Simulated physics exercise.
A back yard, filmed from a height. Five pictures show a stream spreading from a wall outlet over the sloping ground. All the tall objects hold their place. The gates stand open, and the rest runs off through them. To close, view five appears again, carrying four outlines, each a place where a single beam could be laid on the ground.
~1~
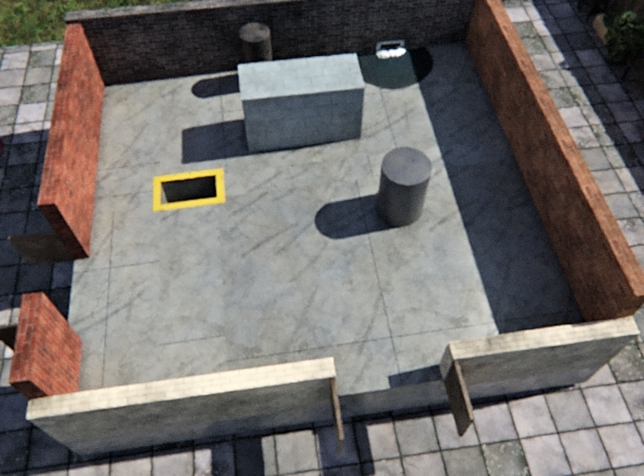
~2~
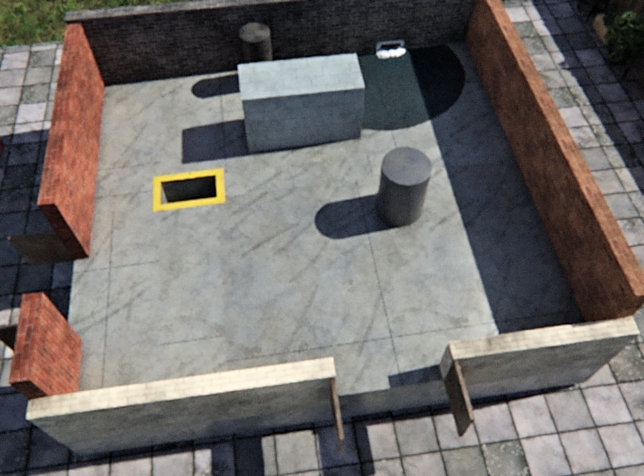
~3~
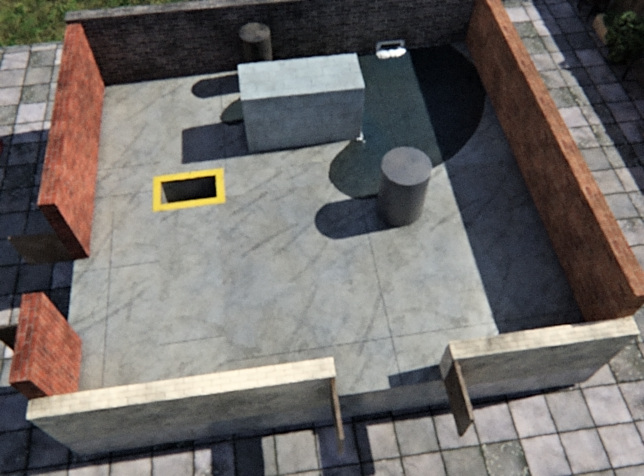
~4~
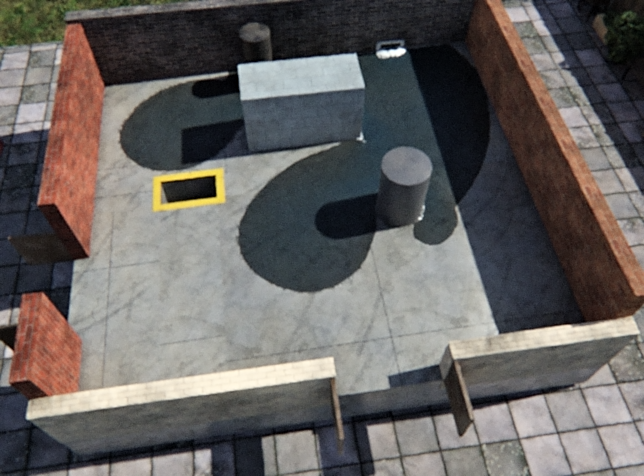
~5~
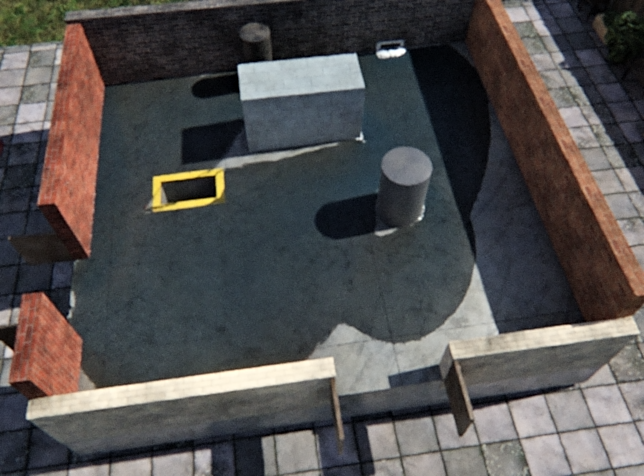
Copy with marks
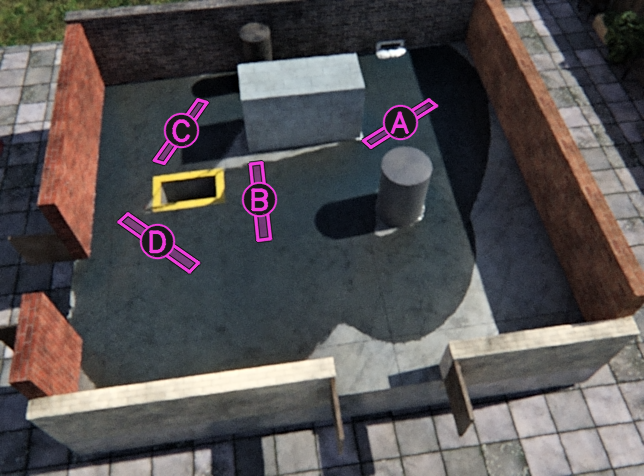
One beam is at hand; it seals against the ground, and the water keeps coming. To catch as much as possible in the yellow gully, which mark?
Choose C.
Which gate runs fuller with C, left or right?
More leaves on the left.
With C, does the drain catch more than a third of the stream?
No, it does not.
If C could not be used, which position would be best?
That would be D.
On the marked copy, A from (367, 144) to (432, 102); B from (264, 239) to (256, 163); C from (159, 161) to (202, 101); D from (123, 217) to (193, 267).
If A is chosen, about 5 % of the stream goes into the yellow gully, about 94 % out by the gates.
If B is chosen, about 5 % of the stream goes into the yellow gully, about 94 % out by the gates.
If C is chosen, about 22 % of the stream goes into the yellow gully, about 78 % out by the gates.
If D is chosen, about 16 % of the stream goes into the yellow gully, about 84 % out by the gates.
